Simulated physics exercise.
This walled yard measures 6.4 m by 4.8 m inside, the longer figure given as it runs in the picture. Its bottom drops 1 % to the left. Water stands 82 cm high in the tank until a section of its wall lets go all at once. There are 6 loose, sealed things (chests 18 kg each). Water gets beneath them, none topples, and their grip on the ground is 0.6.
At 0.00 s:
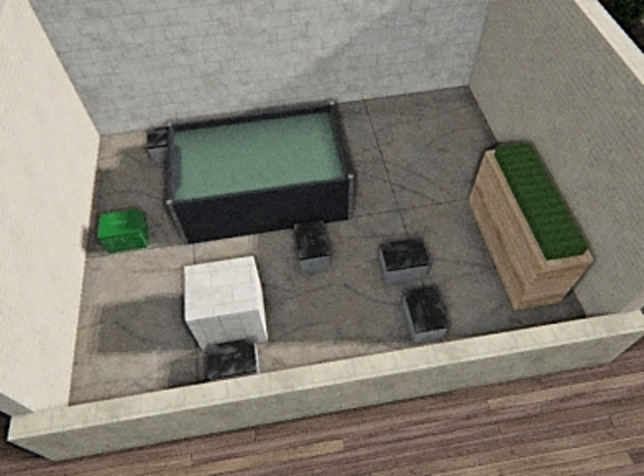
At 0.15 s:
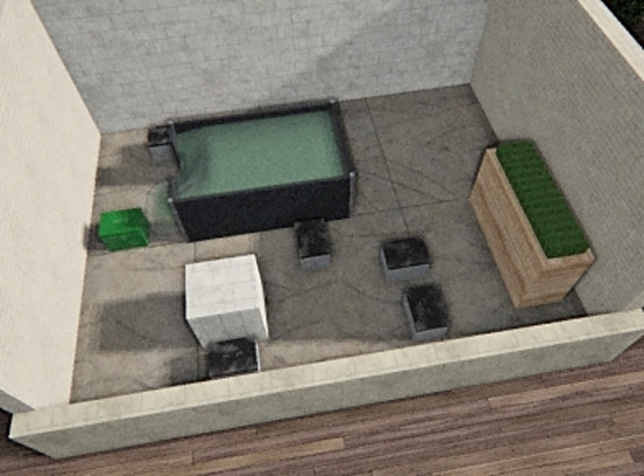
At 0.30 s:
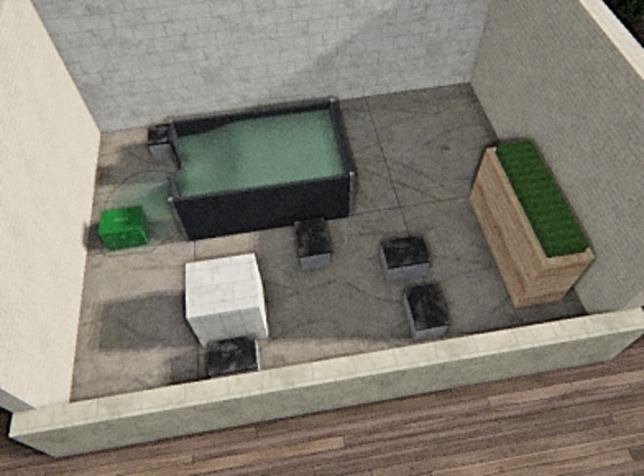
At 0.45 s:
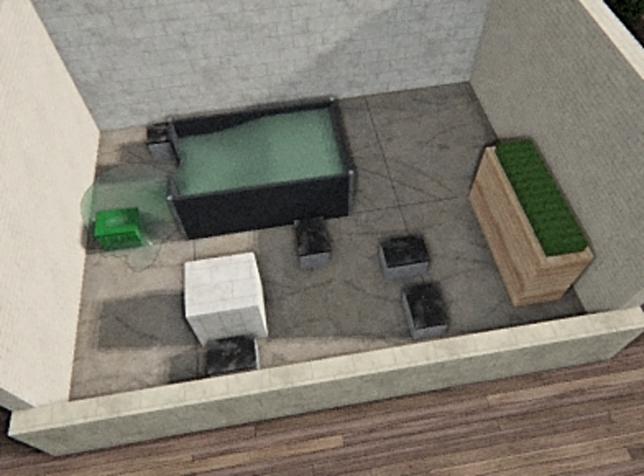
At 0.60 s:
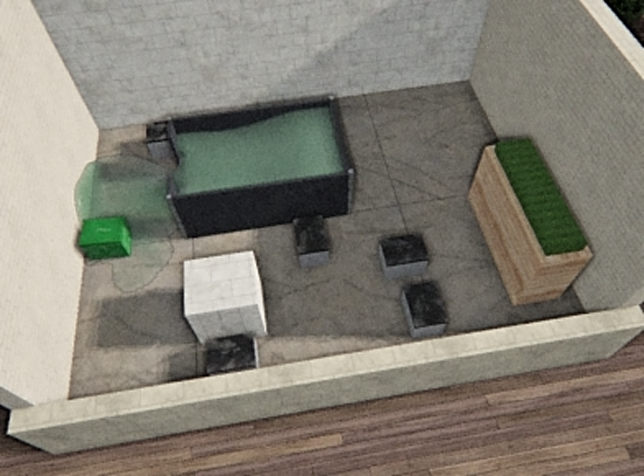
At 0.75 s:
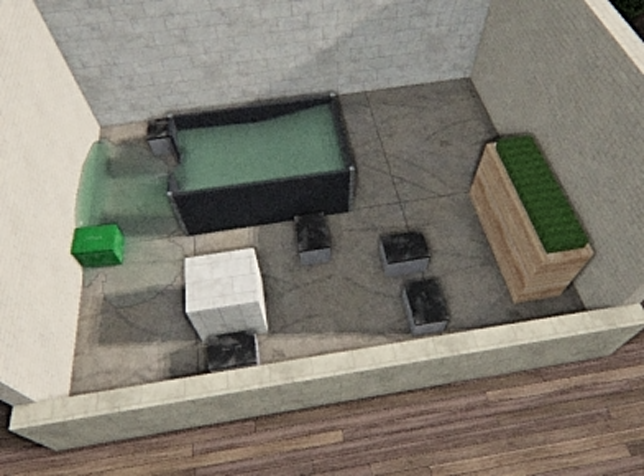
A dark rectangular tank of green water stands against the back wall of a paved, walled yard, seen from high above the low front wall. A small green box sits to its left, a white block in front, several dark blocks around the floor, and a wooden planter topped with green at right. Water pours from the tank's left end, spreads around the green box and pushes it slightly leftward.
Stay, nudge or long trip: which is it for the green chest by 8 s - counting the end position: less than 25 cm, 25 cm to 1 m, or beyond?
The green chest gets carried off.
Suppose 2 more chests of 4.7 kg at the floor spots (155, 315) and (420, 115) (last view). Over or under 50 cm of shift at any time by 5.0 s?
In that order: Past it, past it.
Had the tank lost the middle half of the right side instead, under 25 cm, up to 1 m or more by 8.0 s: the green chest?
In that case the green chest is nudged along.
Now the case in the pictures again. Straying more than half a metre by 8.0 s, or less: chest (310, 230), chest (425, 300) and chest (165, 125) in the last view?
In that order: Under, past it, under.
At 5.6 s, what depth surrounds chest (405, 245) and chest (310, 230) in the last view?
Roughly 5 and 4 cm.
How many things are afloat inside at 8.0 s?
I count 4.
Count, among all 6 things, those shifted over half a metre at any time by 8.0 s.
I count 3.
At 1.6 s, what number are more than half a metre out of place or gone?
I count 1.
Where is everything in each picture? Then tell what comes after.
The green chest at (119, 223), on the bottom; 3.1 m2 under water; 0 of 6 have shifted, in the first frame.
The green chest at (120, 221) rests on the ground; 3.6 m2 under water; 0 of 6 have shifted, in the second frame.
The green chest at (120, 220), on the bottom; 4.4 m2 under water; 0 of 6 have shifted, in the third frame.
The green chest at (116, 222), on the bottom, 6 cm from its start; 5.1 m2 under water; 1 of 6 have shifted, in the fourth frame.
The green chest at (102, 230) rests on the ground, 28 cm from its start; water covers 5.7 m2; 1 of 6 have shifted, in the fifth frame.
The green chest at (93, 239) rests on the ground, 48 cm from its start; 6.4 m2 under water; 1 of 6 have shifted, in the sixth frame.
After 1.6 s the green chest is near (121, 336), 1.8 m from its start, aground; 0 afloat.
After 3.6 s the green chest is near (345, 330), 3.5 m from its start, afloat; 2 afloat.
After 5.6 s the green chest is near (461, 312), 4.7 m from its start, aground; 2 afloat.
After 8.0 s the green chest is near (501, 302), 5.1 m from its start, afloat; 4 afloat.
